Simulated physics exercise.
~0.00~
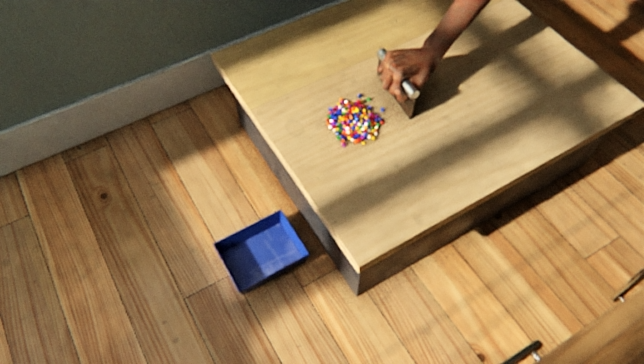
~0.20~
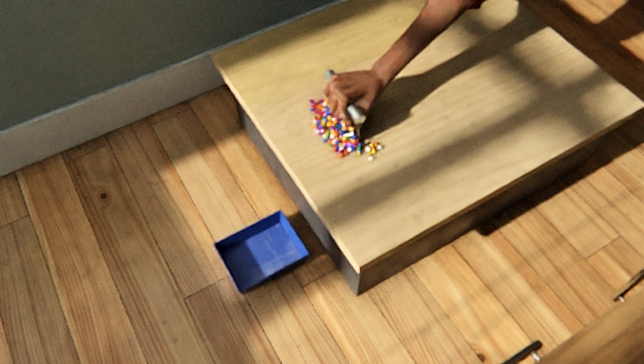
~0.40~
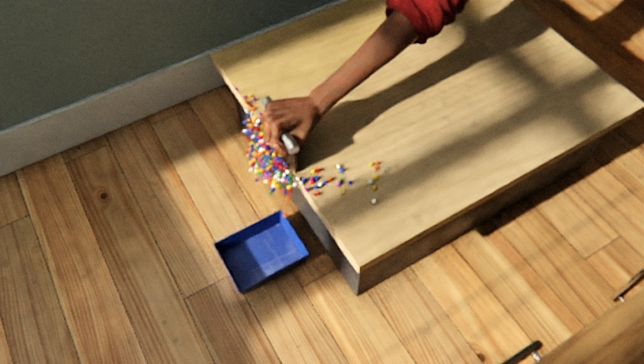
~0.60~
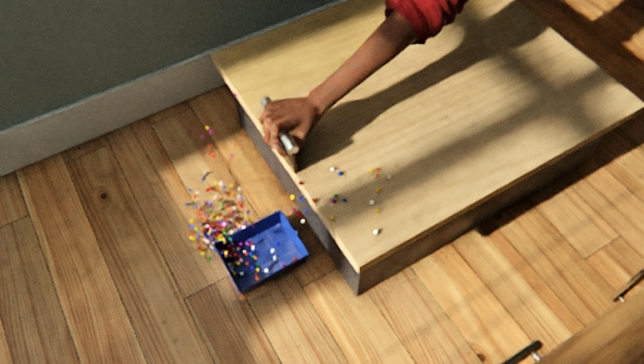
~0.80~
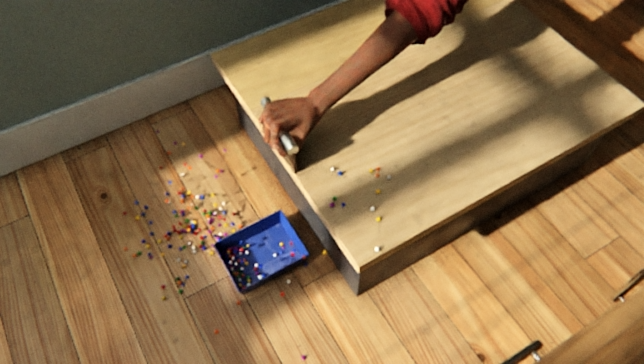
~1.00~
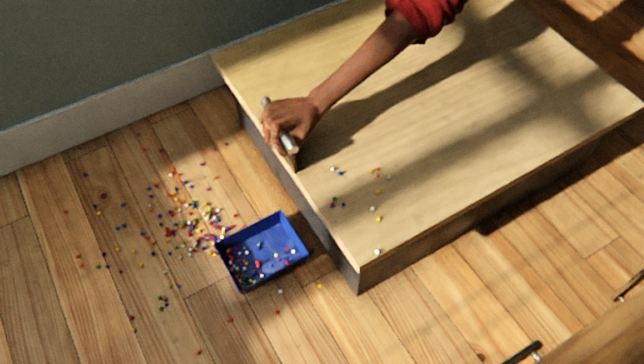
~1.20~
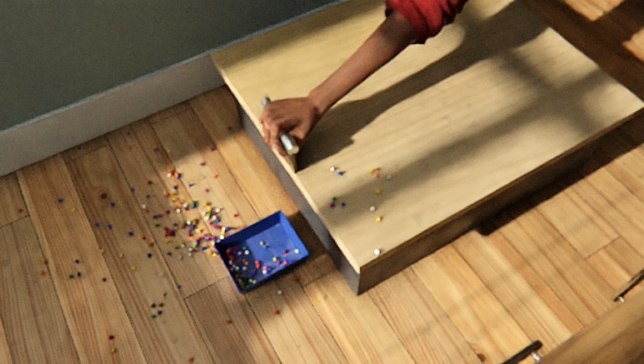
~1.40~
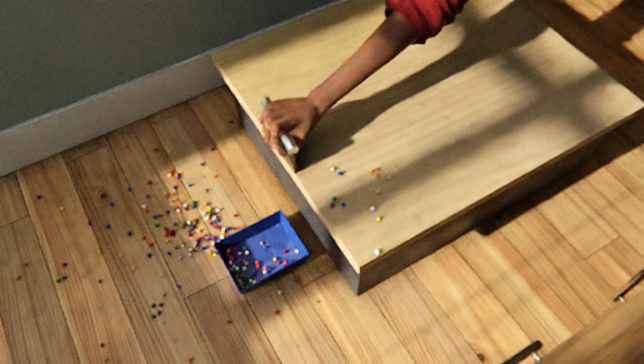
In this clip, a hand pushes a pile of colorful beads leftward across a low wooden platform with a scraper, stopping at the edge as they spill over. Some land in a blue tin below, but most scatter across the floor, and a few remain on top.
